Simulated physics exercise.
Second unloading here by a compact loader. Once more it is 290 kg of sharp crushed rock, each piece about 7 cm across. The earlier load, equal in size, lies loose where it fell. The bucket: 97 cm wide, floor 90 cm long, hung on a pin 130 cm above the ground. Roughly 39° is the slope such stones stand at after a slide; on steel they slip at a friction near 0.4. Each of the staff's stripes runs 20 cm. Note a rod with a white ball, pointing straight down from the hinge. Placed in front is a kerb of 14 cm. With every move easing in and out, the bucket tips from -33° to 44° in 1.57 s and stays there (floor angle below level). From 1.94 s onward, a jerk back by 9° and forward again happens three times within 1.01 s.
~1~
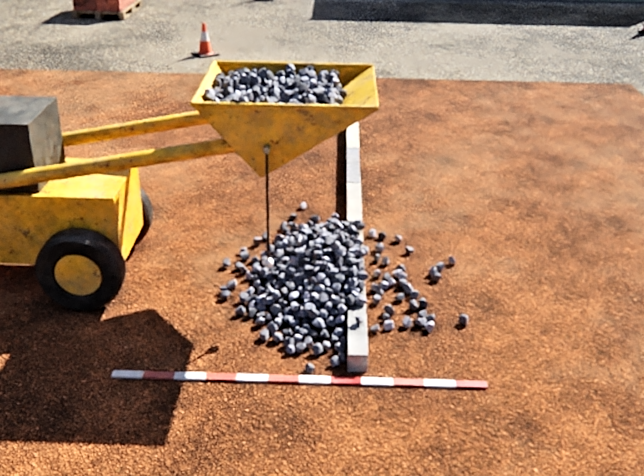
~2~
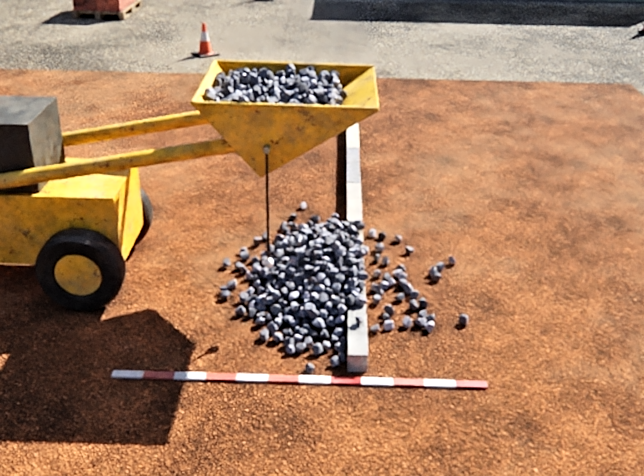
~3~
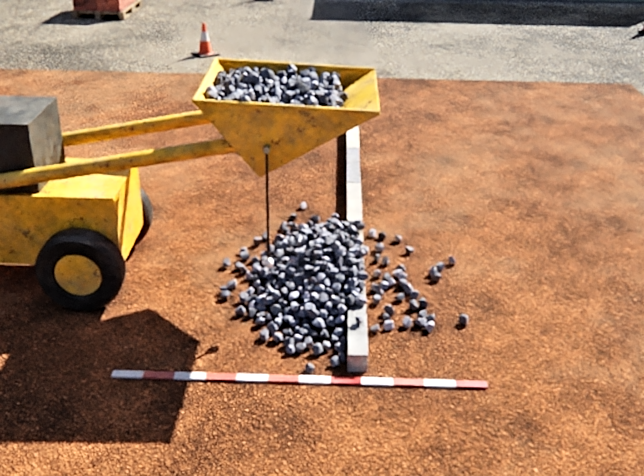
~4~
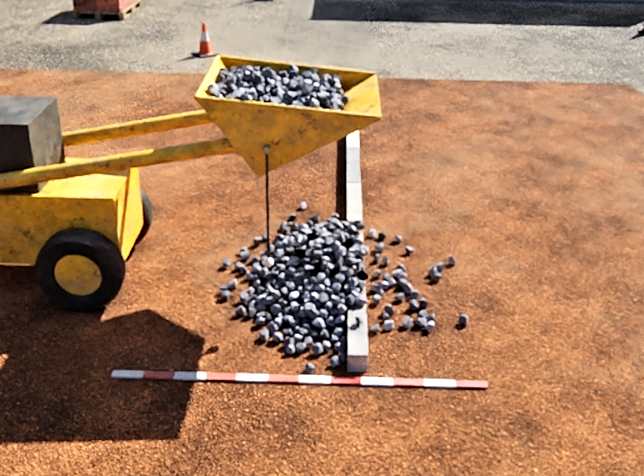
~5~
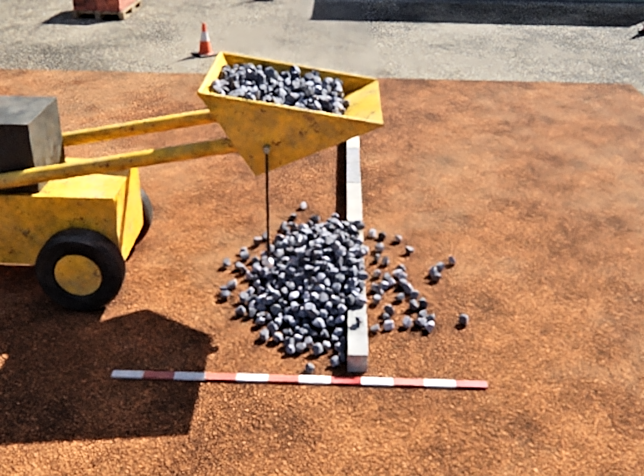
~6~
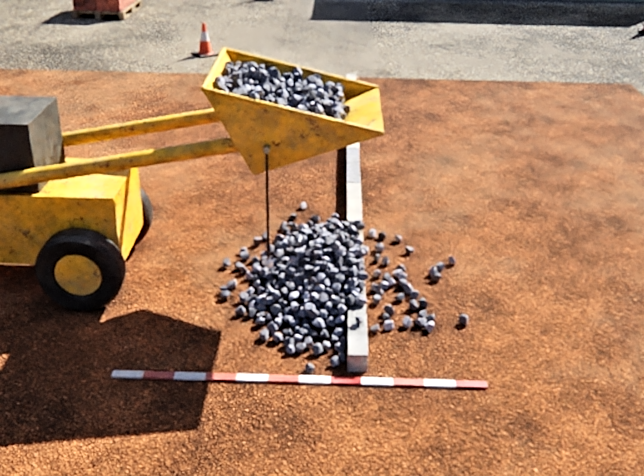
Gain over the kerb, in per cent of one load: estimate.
Approx. 96 %.
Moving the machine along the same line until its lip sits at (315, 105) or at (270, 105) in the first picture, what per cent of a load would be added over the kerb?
Some 30 percent, and then 5 percent.
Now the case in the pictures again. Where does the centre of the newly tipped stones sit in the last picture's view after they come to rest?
They come to rest centred about (410, 275).
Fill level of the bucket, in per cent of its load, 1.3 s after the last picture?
It still holds about 45 per cent.
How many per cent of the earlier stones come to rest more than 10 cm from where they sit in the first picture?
Some 5 percent, give or take.
Then, 0.8 s after the last picture the floor is at 32°; in per cent of one load, 99 in the bucket, 94 on this side of the kerb, 6 over the kerb; the foremost stones are at (439, 291).
Then, 1.3 s after the last picture the floor is at 44°; in per cent of one load, 44 in the bucket, 122 on this side of the kerb, 34 over the kerb; the foremost stones are at (439, 291).
Then, 3.0 s after the last picture the floor is at 44°; in per cent of one load, 0 in the bucket, 98 on this side of the kerb, 102 over the kerb; the foremost stones are at (535, 281).
Then, 5.5 s after the last picture the floor is at 44°; in per cent of one load, 0 in the bucket, 98 on this side of the kerb, 102 over the kerb; the foremost stones are at (535, 281). Net gain over the kerb, 96.
